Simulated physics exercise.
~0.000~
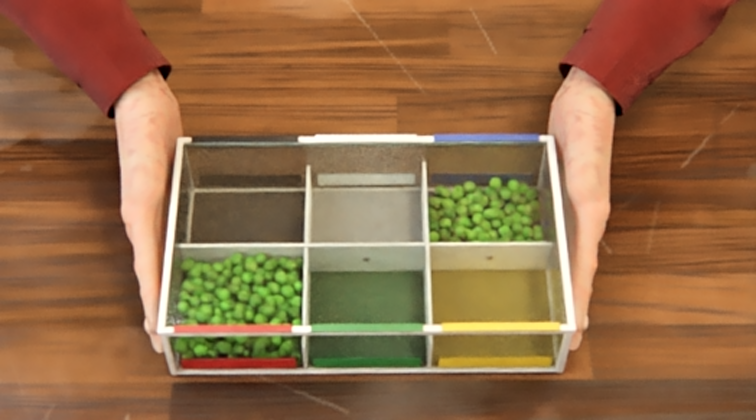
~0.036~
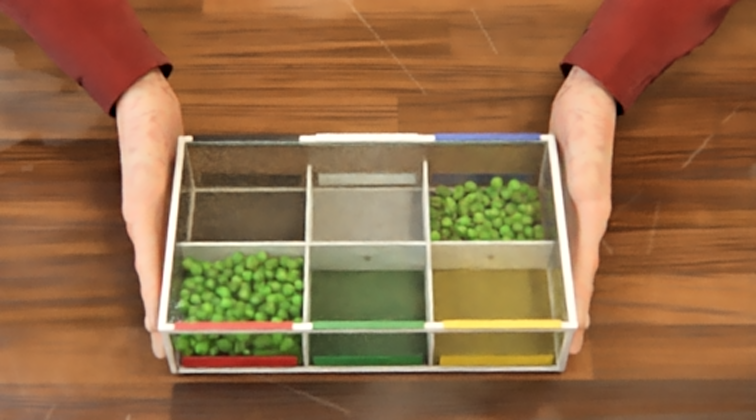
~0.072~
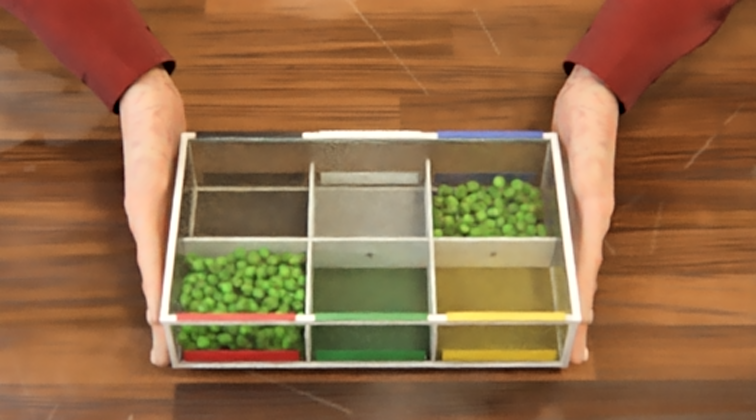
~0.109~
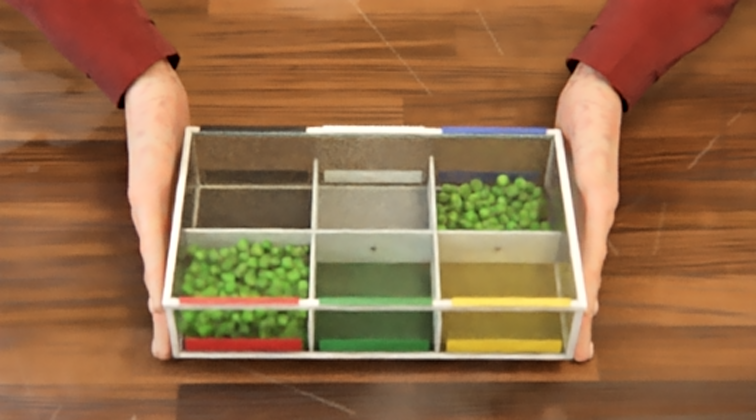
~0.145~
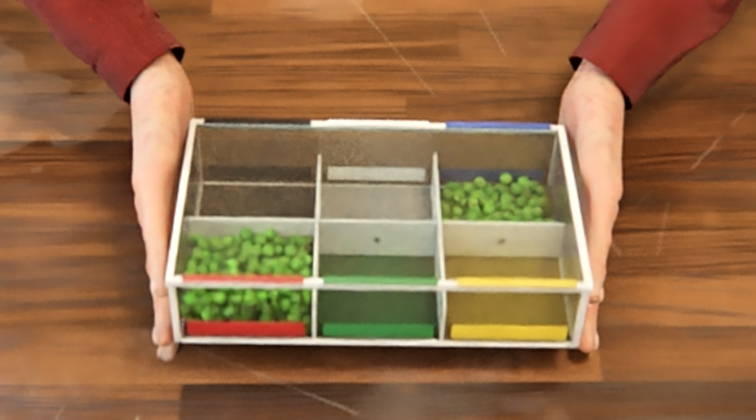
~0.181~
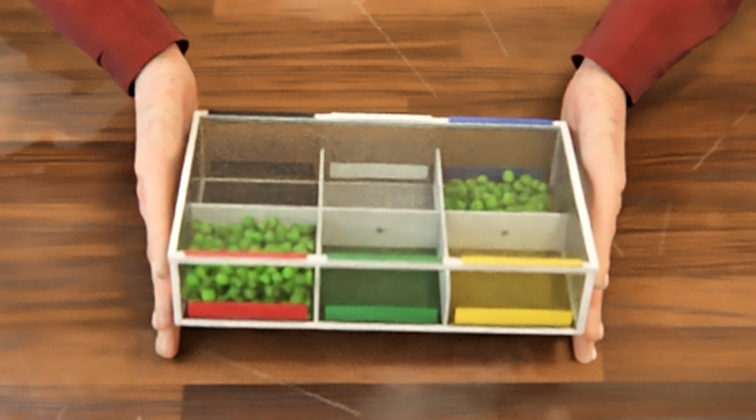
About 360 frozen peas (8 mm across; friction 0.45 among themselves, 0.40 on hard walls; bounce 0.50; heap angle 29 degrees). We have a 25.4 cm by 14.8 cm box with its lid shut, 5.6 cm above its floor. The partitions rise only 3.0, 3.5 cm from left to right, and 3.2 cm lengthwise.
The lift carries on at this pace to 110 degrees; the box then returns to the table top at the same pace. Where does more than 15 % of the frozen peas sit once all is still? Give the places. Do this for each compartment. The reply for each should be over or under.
For red it is under, for blue it is over, for green it is under, for yellow it is under, for white it is over, for black it is over.
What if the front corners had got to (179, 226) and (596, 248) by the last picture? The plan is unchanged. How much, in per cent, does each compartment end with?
Final shares: Red 0%, blue 35%, green 0%, yellow 0%, white 30%, black 35%.
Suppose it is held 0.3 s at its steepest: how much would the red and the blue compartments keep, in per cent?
Red 0; blue 30.
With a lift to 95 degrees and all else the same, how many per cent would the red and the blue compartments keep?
Shares: Red 10, blue 30, in per cent.
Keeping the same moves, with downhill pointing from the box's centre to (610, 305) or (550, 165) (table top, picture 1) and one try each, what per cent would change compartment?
I'd put it at about 70 per cent for the first tilt and about 70 per cent for the second.
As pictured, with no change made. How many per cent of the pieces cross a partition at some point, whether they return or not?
Close to 70 in a hundred.
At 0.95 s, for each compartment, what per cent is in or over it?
Red = 25, blue = 30, green = 0, yellow = 0, white = 10, black = 30 (per cent).
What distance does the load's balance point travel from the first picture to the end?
Around 7.0 centimetres.
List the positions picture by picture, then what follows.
The first picture shows box tilt 0 degrees, front corners at (165, 329) and (568, 326); red 70 %, blue 30 %.
The second picture shows box tilt 1 degrees, front corners at (166, 326) and (570, 324).
The third picture shows box tilt 3 degrees, front corners at (167, 317) and (573, 317).
The fourth picture shows box tilt 7 degrees, front corners at (170, 301) and (579, 303), lowest corner right back.
The fifth picture shows box tilt 11 degrees, front corners at (173, 279) and (585, 285), lowest corner right back.
The sixth picture shows box tilt 16 degrees, front corners at (175, 255) and (590, 266), lowest corner right back; red 70 %, blue 30 %. The box's pace is about 135 degrees a second.
After 0.95 s, tilt 110 degrees; red 25 %, blue 30 %, white 10 %, black 30 %.
After 1.46 s, tilt 49 degrees; blue 30 %, white 30 %, black 40 %.
Then, at 2.04 s, tilt 0 degrees; blue 30 %, white 30 %, black 40 %.
In the end, at 2.6 s, red 0 %, blue 30 %, green 0 %, yellow 0 %, white 30 %, black 40 %.
